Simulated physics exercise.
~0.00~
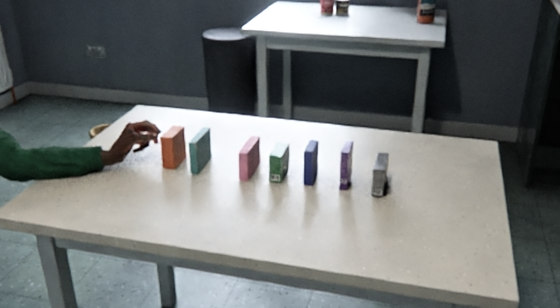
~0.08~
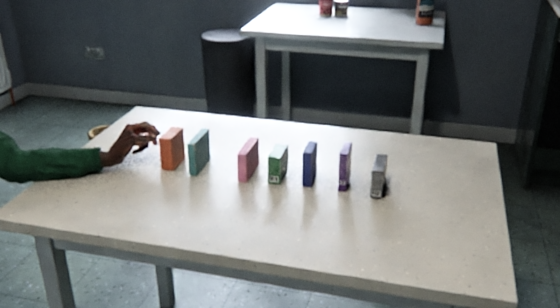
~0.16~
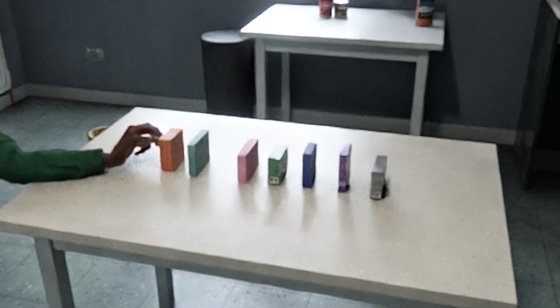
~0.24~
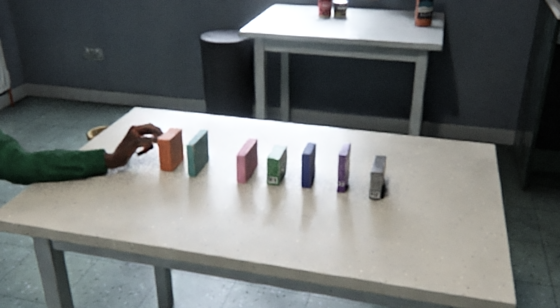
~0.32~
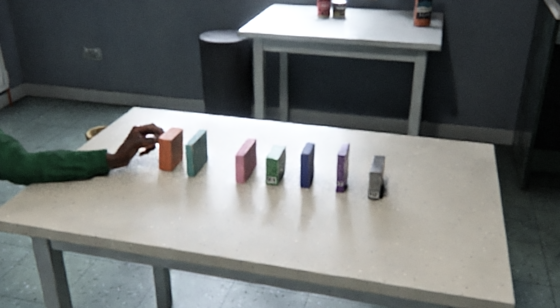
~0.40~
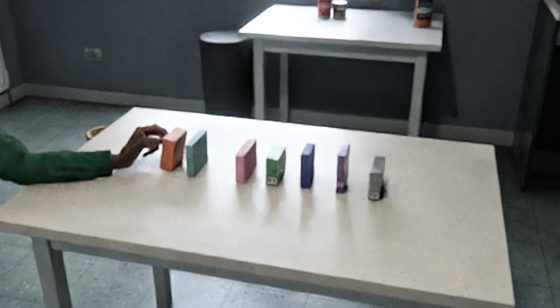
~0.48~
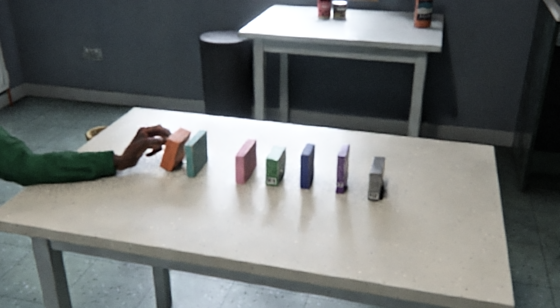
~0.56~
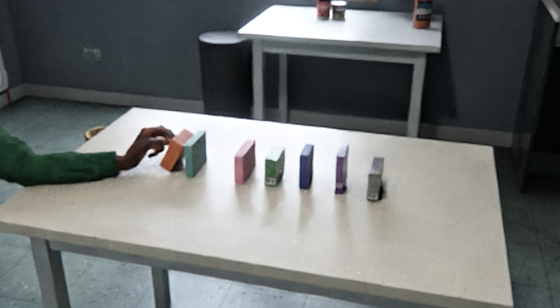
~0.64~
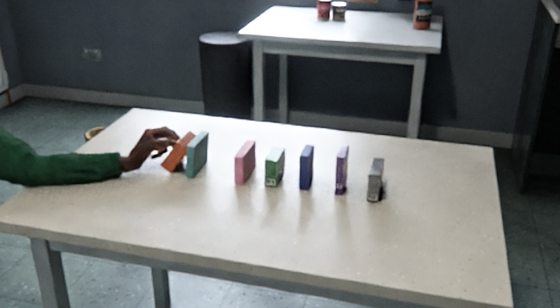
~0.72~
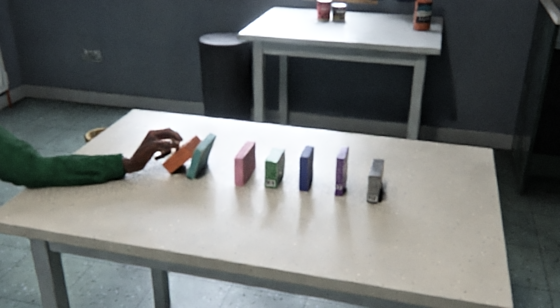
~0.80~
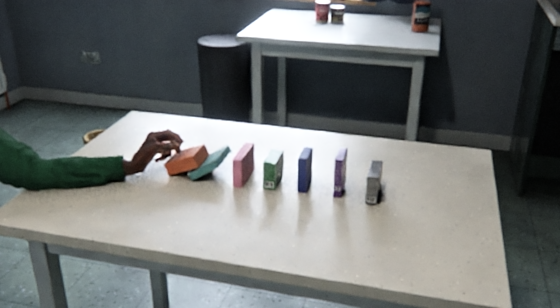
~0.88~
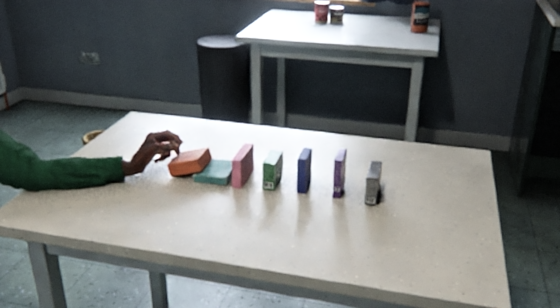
In the video, a hand in a green sleeve tips the orange board at the left end of a row on a white table, and it knocks over the turquoise board beside it, which falls flat just short of toppling the pink board, leaving the remaining five pieces standing.
